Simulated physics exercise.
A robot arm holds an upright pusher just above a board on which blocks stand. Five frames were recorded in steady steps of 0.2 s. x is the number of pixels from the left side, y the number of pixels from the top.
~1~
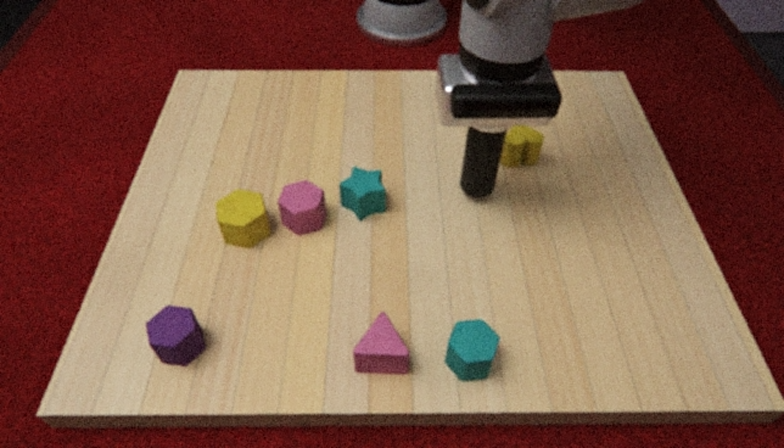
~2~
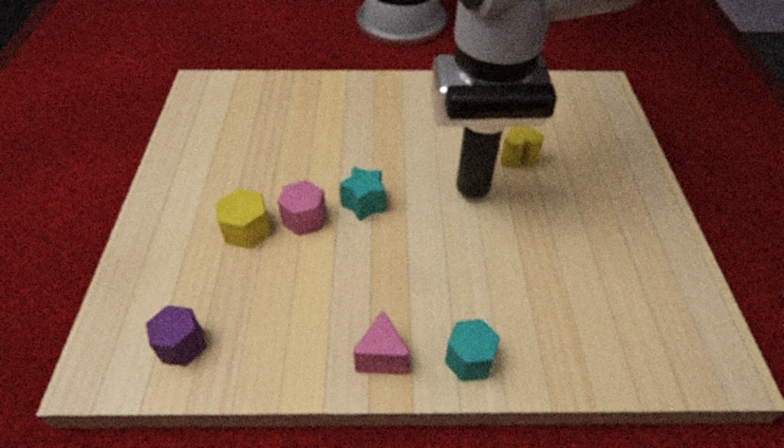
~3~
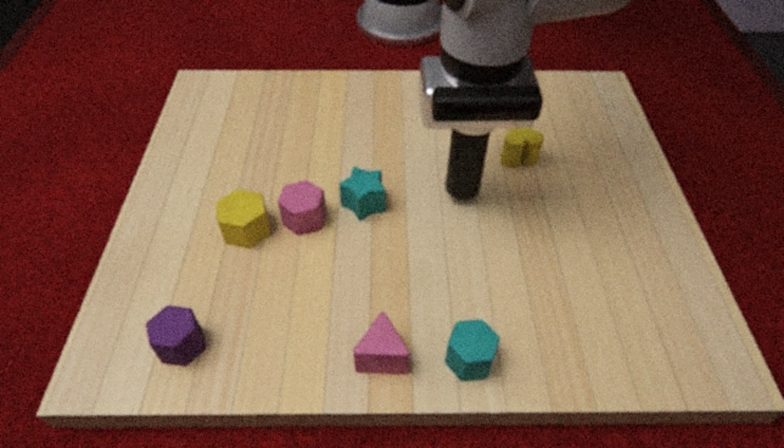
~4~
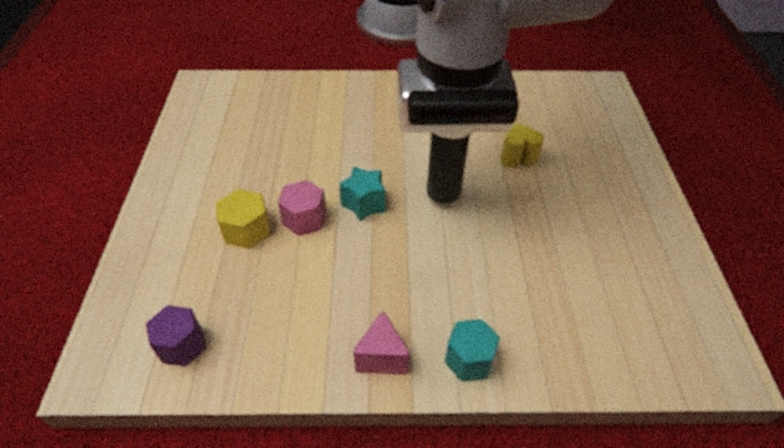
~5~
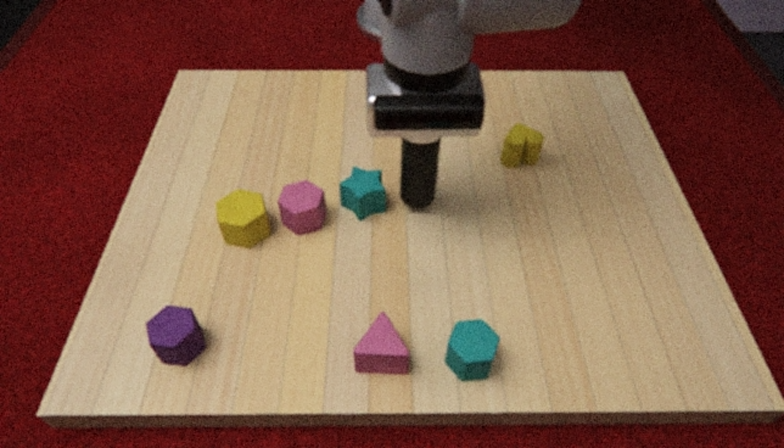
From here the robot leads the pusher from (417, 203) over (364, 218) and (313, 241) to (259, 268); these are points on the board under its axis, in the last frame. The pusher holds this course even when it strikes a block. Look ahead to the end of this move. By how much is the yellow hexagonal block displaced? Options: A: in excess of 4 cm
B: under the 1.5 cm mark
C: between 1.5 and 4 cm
B (under the 1.5 cm mark)
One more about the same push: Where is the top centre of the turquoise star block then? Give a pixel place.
Its top middle: (326, 180).
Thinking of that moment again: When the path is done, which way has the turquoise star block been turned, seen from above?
From the top, the block rotates clockwise.
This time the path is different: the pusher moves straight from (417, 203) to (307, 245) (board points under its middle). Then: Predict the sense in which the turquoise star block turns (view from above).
It is turned clockwise.
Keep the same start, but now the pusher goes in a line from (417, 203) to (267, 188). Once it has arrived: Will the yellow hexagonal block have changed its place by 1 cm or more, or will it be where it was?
From what I can tell, it won't keep its place.
The first path, step by step. One third of the way, pusher (363, 211); pink hexagonal block (292, 196); turquoise star block (334, 181), turned 45° clockwise.
Two thirds of the way, pusher (310, 234); pink hexagonal block (284, 193), turned 35° anticlockwise; turquoise star block (326, 180), turned 75° clockwise.
At the end, pusher (256, 261); yellow hexagonal block in place; pink hexagonal block (284, 193), turned 35° anticlockwise; turquoise star block (326, 180), turned 75° clockwise.
